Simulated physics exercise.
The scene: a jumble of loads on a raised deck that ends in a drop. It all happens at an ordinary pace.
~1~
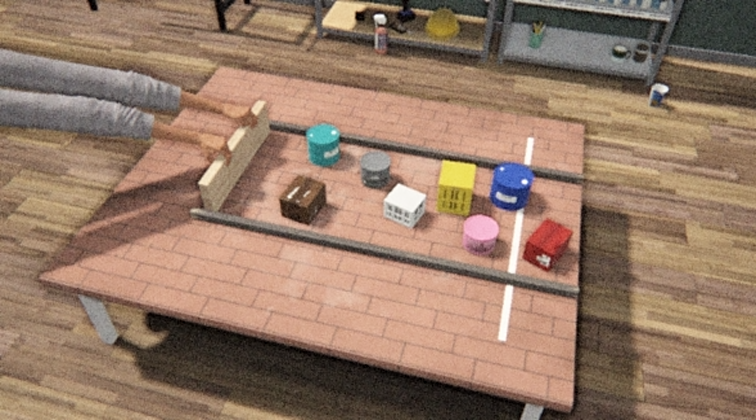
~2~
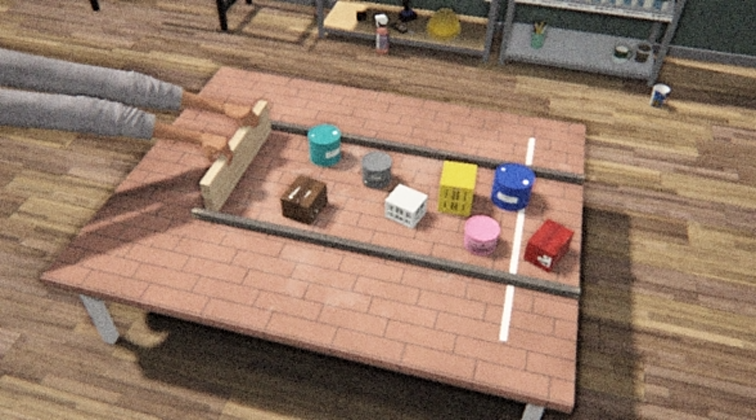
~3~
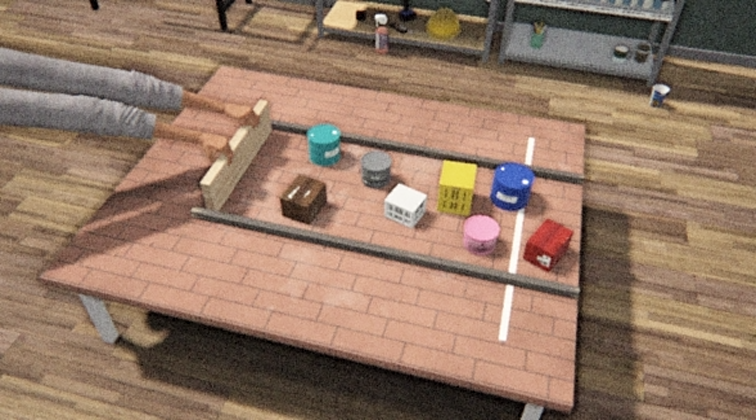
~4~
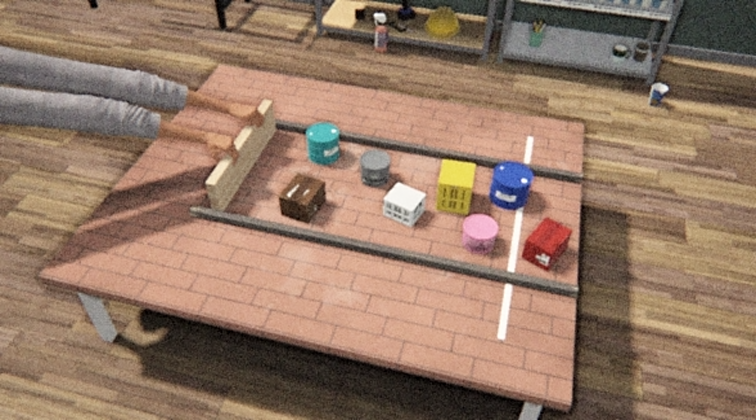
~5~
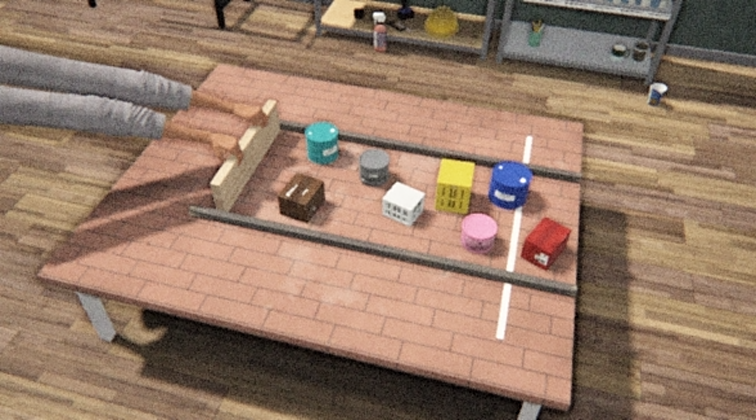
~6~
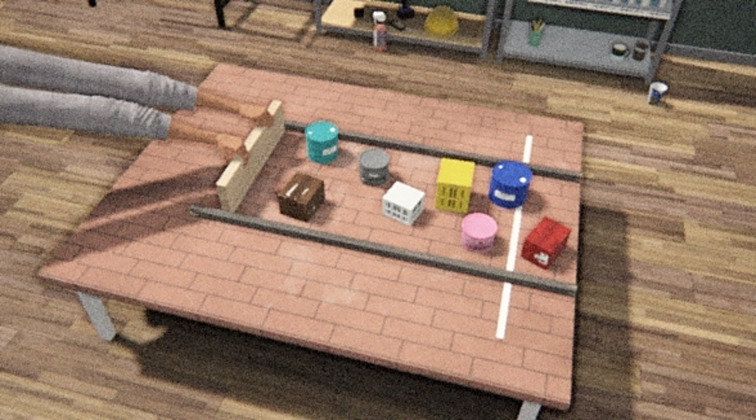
A wooden plank, pushed by two hands, slid slightly to the right across a brick-patterned table between two rails, while the colourful canisters, boxes and pails near a white line stayed where they were.
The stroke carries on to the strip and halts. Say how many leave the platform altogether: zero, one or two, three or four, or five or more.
Outcome: The number that fall off is one or two.
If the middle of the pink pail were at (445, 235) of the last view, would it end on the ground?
The pink pail holds on.
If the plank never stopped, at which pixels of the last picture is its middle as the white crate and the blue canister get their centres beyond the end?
Near (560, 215) and (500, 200).
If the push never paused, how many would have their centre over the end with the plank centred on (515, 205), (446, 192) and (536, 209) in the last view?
The counts: 2, 0 and 4.
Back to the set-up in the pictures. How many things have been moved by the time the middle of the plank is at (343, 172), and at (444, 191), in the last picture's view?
First 3, then 7.
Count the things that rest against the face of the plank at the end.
That makes 4.
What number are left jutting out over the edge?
That would be 2.
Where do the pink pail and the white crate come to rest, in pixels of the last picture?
Near (566, 252) and (538, 227).
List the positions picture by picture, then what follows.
The first picture shows red box (547, 245); blue canister (511, 187); pink pail (480, 236); plank (238, 155); tape (519, 223).
The second picture shows blue canister (512, 187); grey pail (377, 170).
The third picture shows pink pail (480, 236); plank (240, 154).
The fourth picture shows red box (547, 244); turquoise canister (323, 144).
The fifth picture shows blue canister (510, 185); white crate (403, 204).
The sixth picture shows red box (546, 243); blue canister (510, 185); pink pail (478, 233); plank (254, 155); tape (517, 221).
Soon after, none off yet; red box at rest near (546, 243); blue canister at rest near (510, 185); pink pail at rest near (478, 233).
Then, none off yet; red box at rest near (546, 243); blue canister moving near (513, 184); pink pail at rest near (478, 233).
By the end, the number that fall off is one or two; fallen, blue canister and red box.
